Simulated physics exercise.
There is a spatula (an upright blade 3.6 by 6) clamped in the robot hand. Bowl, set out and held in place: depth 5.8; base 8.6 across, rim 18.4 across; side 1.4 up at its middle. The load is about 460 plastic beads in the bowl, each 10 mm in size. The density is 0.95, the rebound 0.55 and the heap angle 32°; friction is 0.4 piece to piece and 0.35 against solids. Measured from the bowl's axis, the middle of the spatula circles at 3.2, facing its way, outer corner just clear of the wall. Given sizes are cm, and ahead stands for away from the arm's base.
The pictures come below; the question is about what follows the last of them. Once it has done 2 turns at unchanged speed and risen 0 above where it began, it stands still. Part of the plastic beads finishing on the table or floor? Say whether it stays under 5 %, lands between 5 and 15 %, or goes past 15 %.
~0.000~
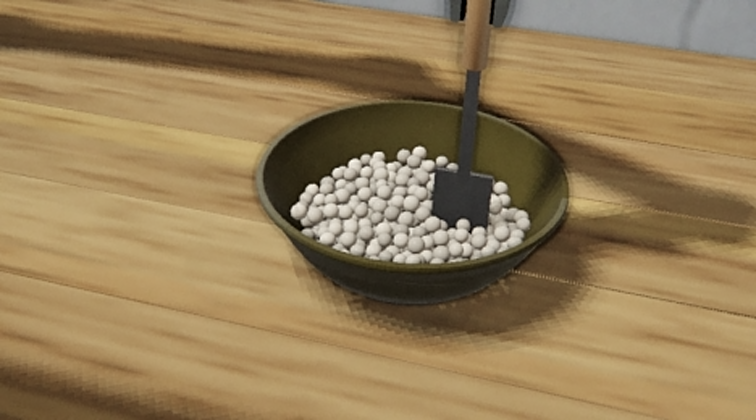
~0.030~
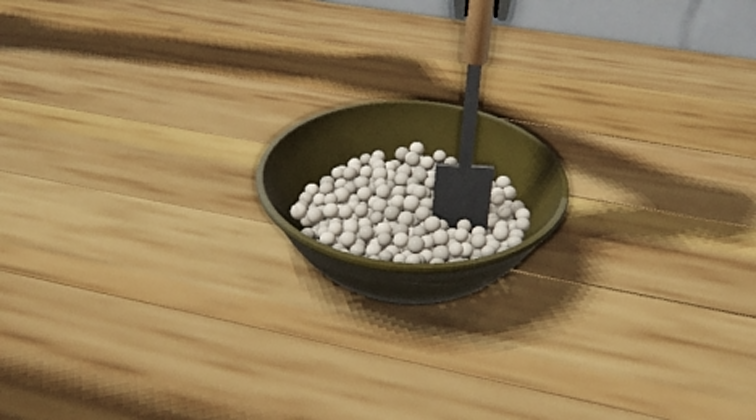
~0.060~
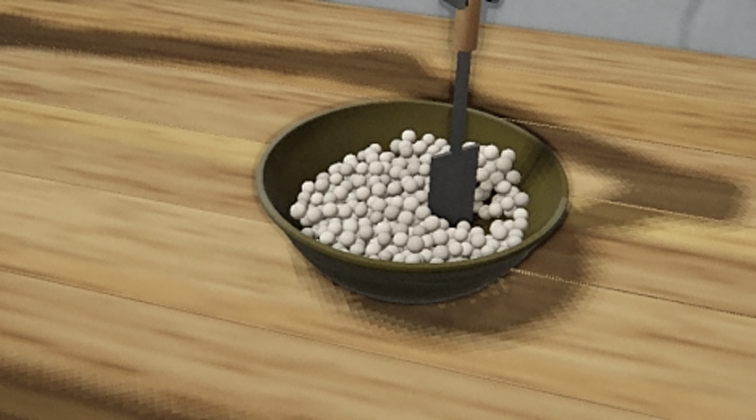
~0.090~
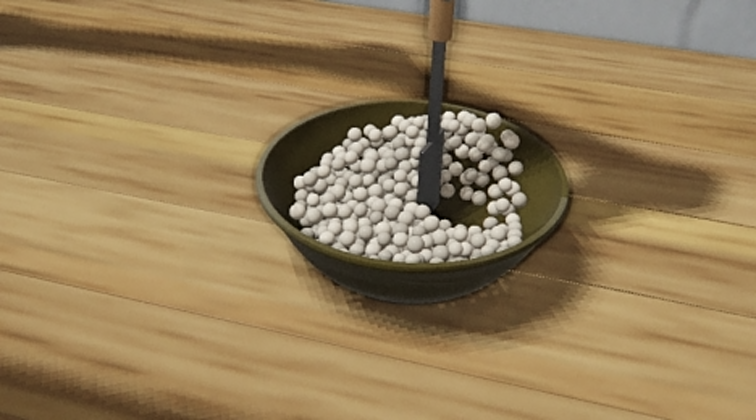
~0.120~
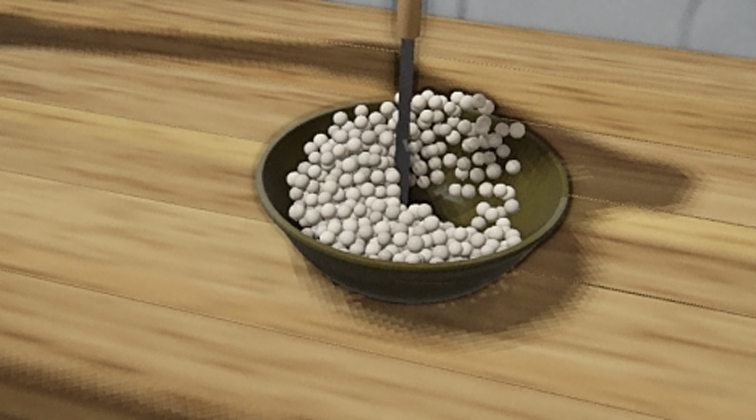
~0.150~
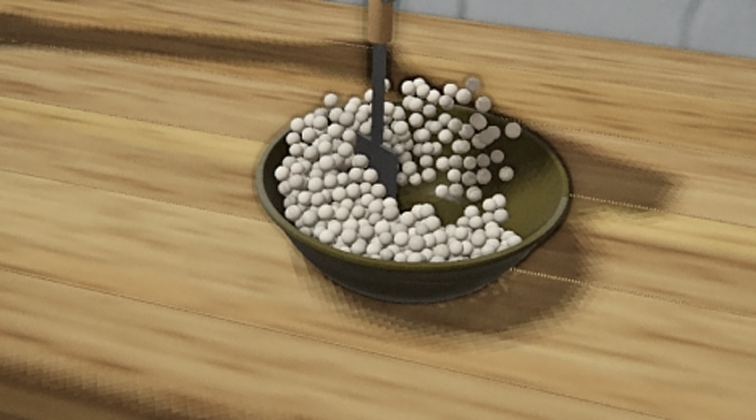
It goes past 15 %.
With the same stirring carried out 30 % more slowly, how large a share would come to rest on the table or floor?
In that case, close to 5 in a hundred.
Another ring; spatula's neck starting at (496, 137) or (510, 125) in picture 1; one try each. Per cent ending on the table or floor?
55 and 35 per cent.
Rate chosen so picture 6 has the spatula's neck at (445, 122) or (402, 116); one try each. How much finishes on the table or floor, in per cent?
Around 0 and 10 percent, in that order.
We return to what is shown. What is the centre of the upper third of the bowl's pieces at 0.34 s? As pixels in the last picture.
Roughly at (495, 223).
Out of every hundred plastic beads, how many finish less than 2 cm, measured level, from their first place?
Near 5 % of the pieces.
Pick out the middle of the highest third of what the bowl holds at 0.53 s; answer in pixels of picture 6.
I'd say about (337, 191).
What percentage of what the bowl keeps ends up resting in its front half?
About 45 %.
By 0.34 s, 9° round, highest piece 8 above the table; 393 in the bowl, 36 on the table or floor, 36 in flight or on the tool.
By 0.53 s, 227° round, highest piece 9 above the table; 366 in the bowl, 92 on the table or floor, 7 in flight or on the tool.
By 0.82 s, 0° round, highest piece 6 above the table; 347 in the bowl, 118 on the table or floor.
By 1.52 s, 0° round, highest piece 6 above the table; 347 in the bowl, 118 on the table or floor.
Final count, 347 in the bowl, 118 on the table or floor. That is 25 % on the table or floor.
